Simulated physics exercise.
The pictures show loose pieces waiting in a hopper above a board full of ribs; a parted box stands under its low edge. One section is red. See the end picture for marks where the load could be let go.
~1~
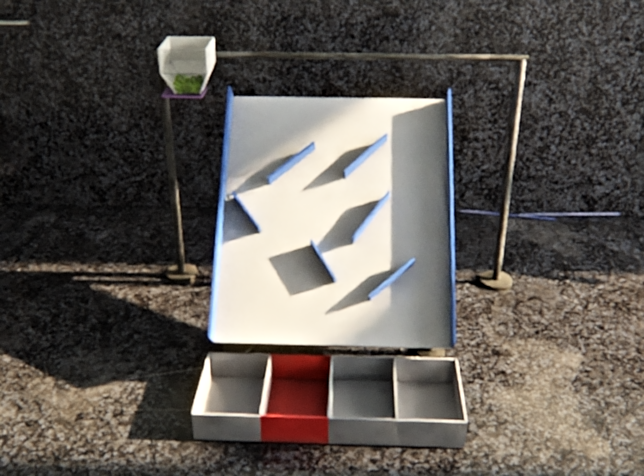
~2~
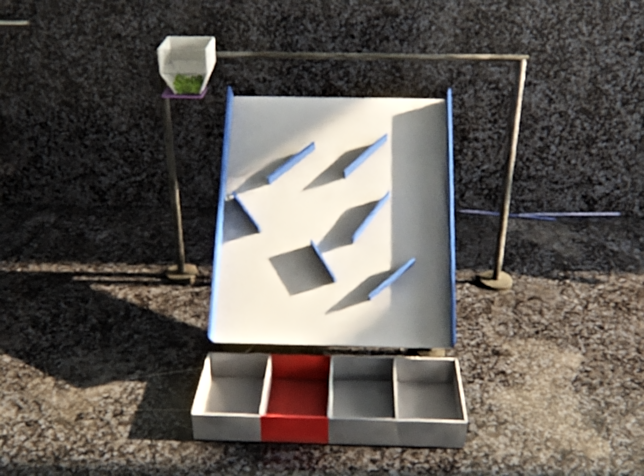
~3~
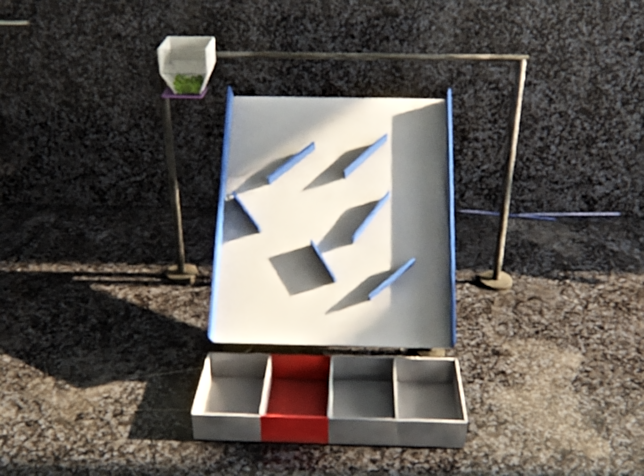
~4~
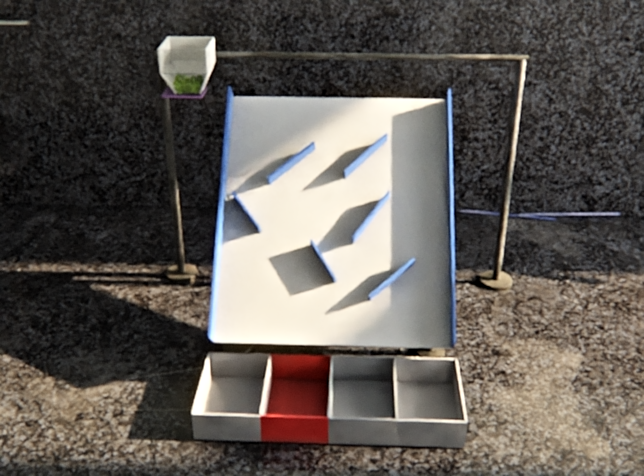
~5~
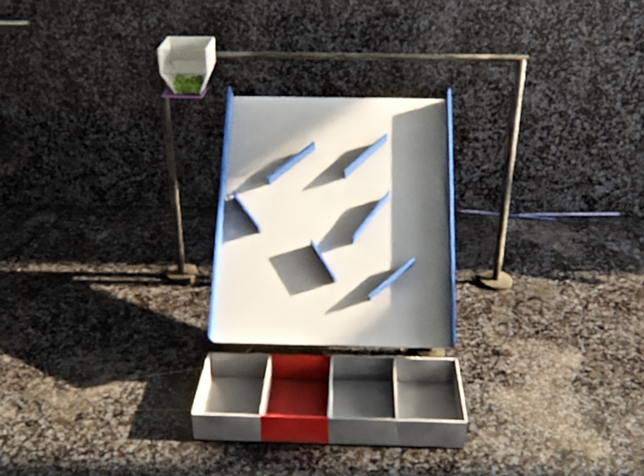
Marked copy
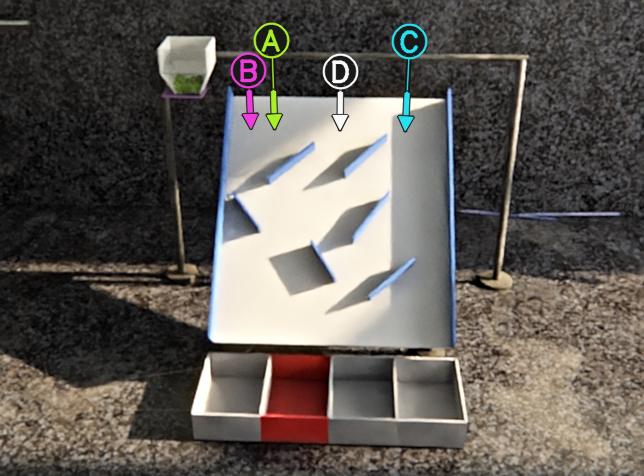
A white board with blue ribs stands still above a box with one red section.
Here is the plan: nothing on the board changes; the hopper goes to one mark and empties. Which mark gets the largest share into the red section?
I would pick mark A.
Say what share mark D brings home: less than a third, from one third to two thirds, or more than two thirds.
It is less than a third.
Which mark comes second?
Mark B.
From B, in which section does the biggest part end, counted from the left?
It is the second one.
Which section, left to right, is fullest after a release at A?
It is the second one.
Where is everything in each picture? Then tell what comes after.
In the first frame, hopper (190, 83), dried peas, door shut.
In the second frame, ribs (268, 178) to (314, 142), (345, 172) to (387, 133).
In the third frame, ribs (233, 192) to (259, 227), (353, 238) to (389, 191).
In the fourth frame, ribs (311, 239) to (335, 278), (369, 296) to (414, 258).
In the fifth frame, red section (295, 428), number 2 of 4 from the left.
On the marked copy, mark A meets the board at (274, 123); mark B meets the board at (250, 123); mark C meets the board at (405, 125); mark D meets the board at (340, 124).
With A, the larger part in the red section, about a tenth in other sections, about a tenth held on the board.
With B, roughly two thirds in the red section, roughly a third in other sections, just a few outside the box.
With C, roughly a third in the red section, roughly two thirds in other sections.
With D, roughly a quarter in the red section, roughly two thirds in other sections, about a tenth outside the box.
